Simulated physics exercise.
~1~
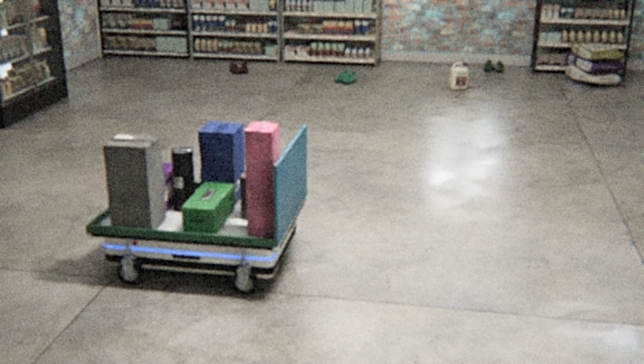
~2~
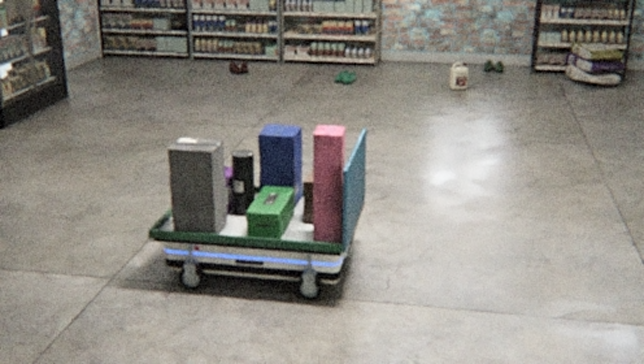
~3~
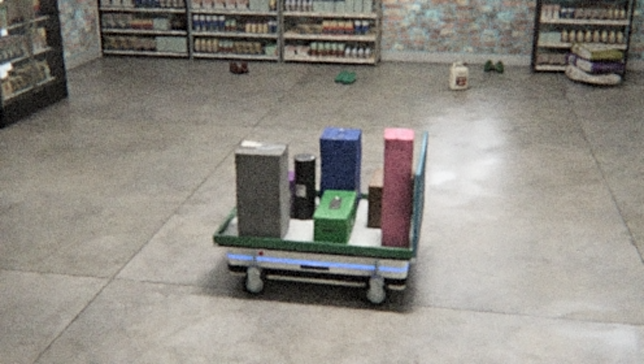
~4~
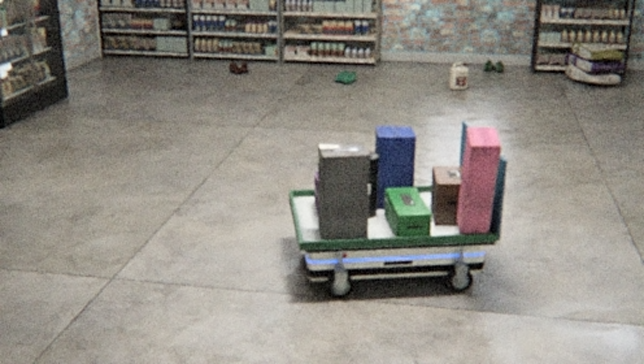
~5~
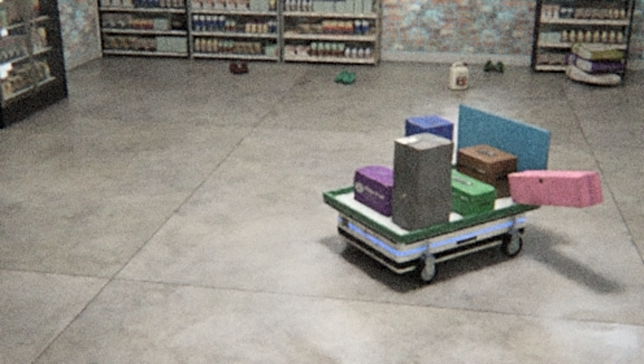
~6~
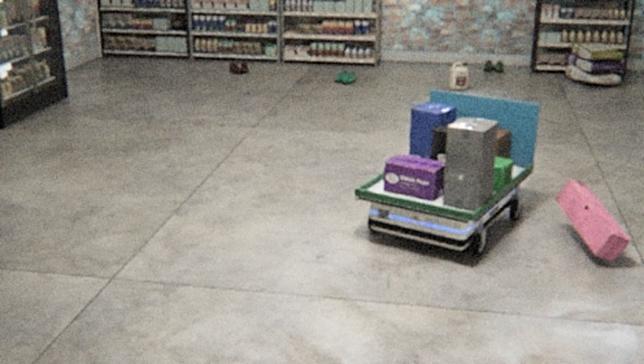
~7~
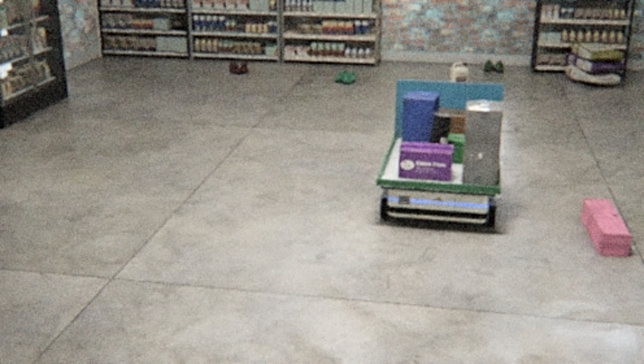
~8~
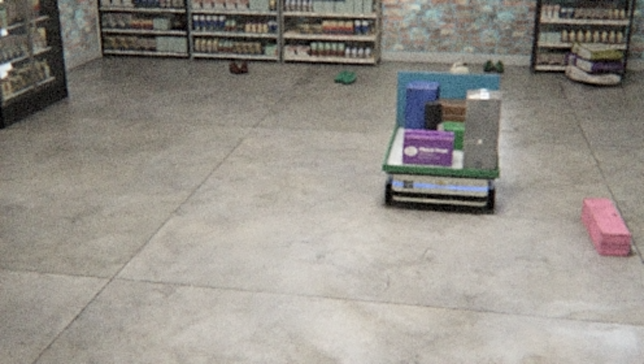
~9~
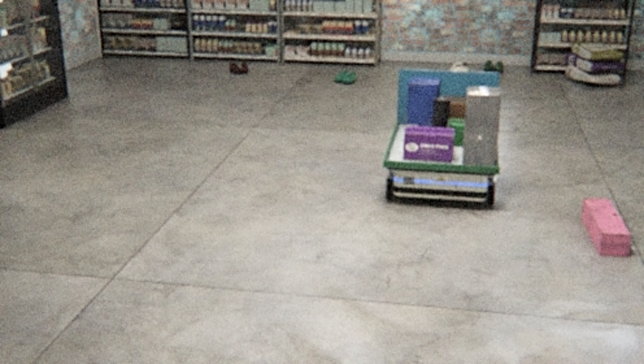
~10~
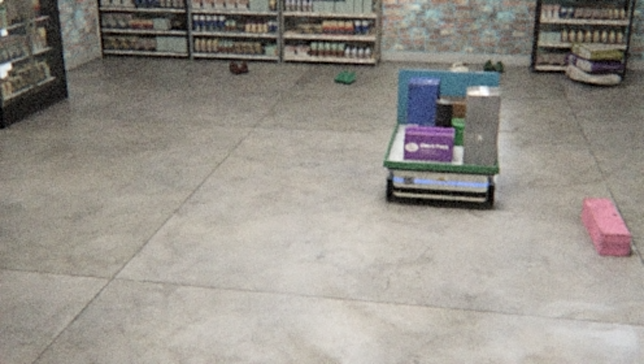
Wheeled cart carrying boxes rolls right across a shop floor, turns away toward the shelves, spilling a pink box, and stops.
